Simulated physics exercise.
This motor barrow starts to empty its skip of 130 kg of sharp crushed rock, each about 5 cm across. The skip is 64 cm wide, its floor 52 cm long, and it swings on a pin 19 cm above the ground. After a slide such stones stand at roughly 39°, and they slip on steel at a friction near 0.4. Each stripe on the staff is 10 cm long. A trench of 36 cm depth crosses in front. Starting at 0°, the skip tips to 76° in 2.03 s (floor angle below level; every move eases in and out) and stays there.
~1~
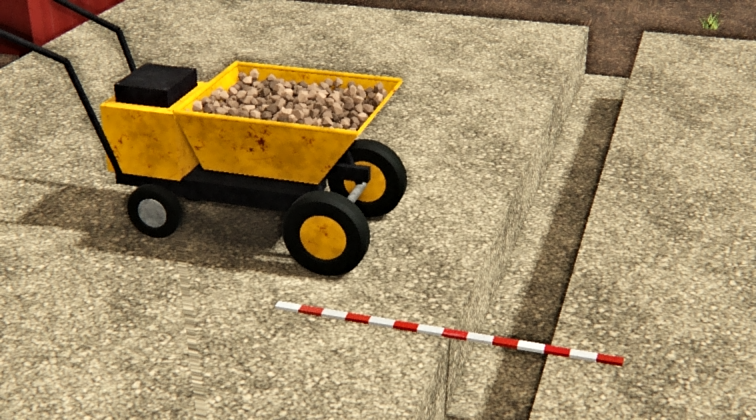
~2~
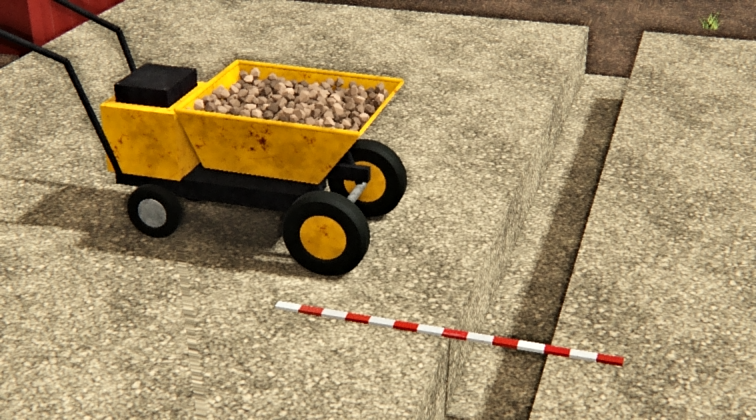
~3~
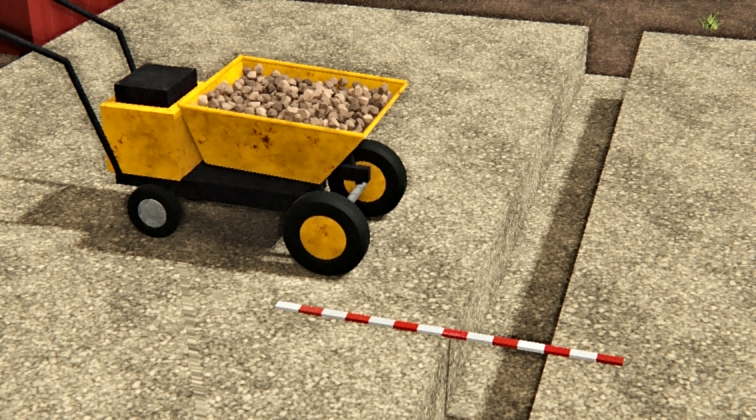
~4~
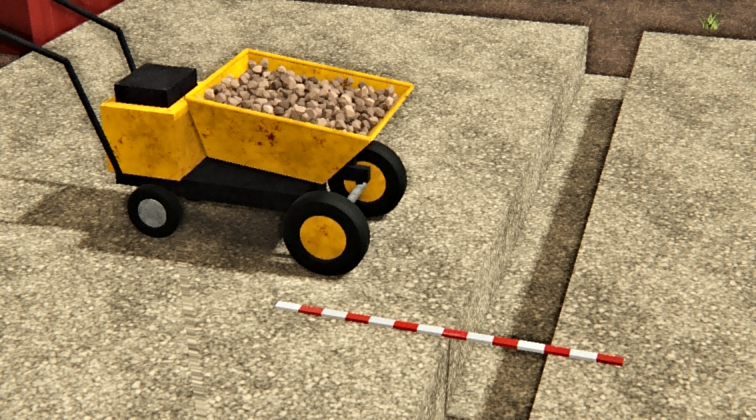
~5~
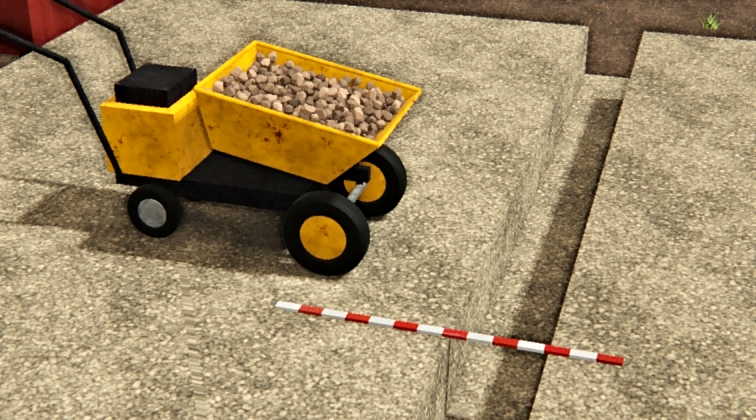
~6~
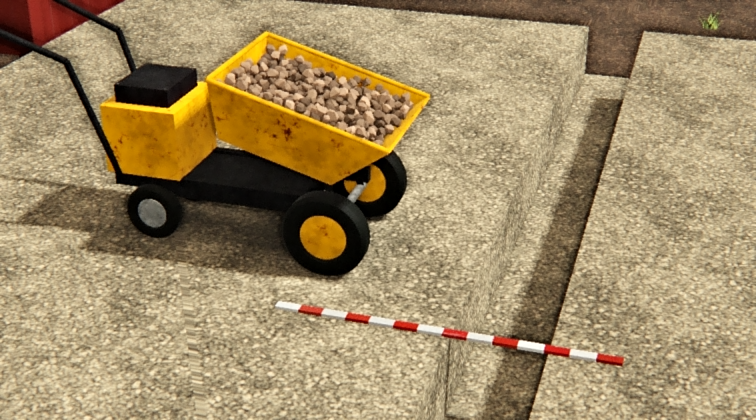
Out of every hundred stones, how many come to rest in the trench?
Some 92 per cent of it.
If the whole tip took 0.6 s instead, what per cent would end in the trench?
In that case some 95 per cent.
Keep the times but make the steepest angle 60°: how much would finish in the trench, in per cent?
Then about 30 per cent.
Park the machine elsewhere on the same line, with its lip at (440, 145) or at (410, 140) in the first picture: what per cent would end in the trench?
Near 75 per cent from the first place, 95 from the second.
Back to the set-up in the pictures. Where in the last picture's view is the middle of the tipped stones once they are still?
Their middle is at about (516, 318).
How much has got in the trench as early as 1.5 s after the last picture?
Some 40 per cent.
Then, 0.9 s after the last picture the floor is at 64°, 99 % in the skip, 1 % short of the trench; the foremost stones are at (471, 266).
Then, 1.5 s after the last picture the floor is at 76°, 52 % in the skip, 8 % short of the trench, 40 % in the trench; the foremost stones are at (562, 330).
Then, 1.9 s after the last picture the floor is at 76°, 26 % in the skip, 9 % short of the trench, 65 % in the trench; the foremost stones are at (558, 345).
Then, 3.8 s after the last picture the floor is at 76°, 0 % in the skip, 8 % short of the trench, 92 % in the trench; the foremost stones are at (560, 340).
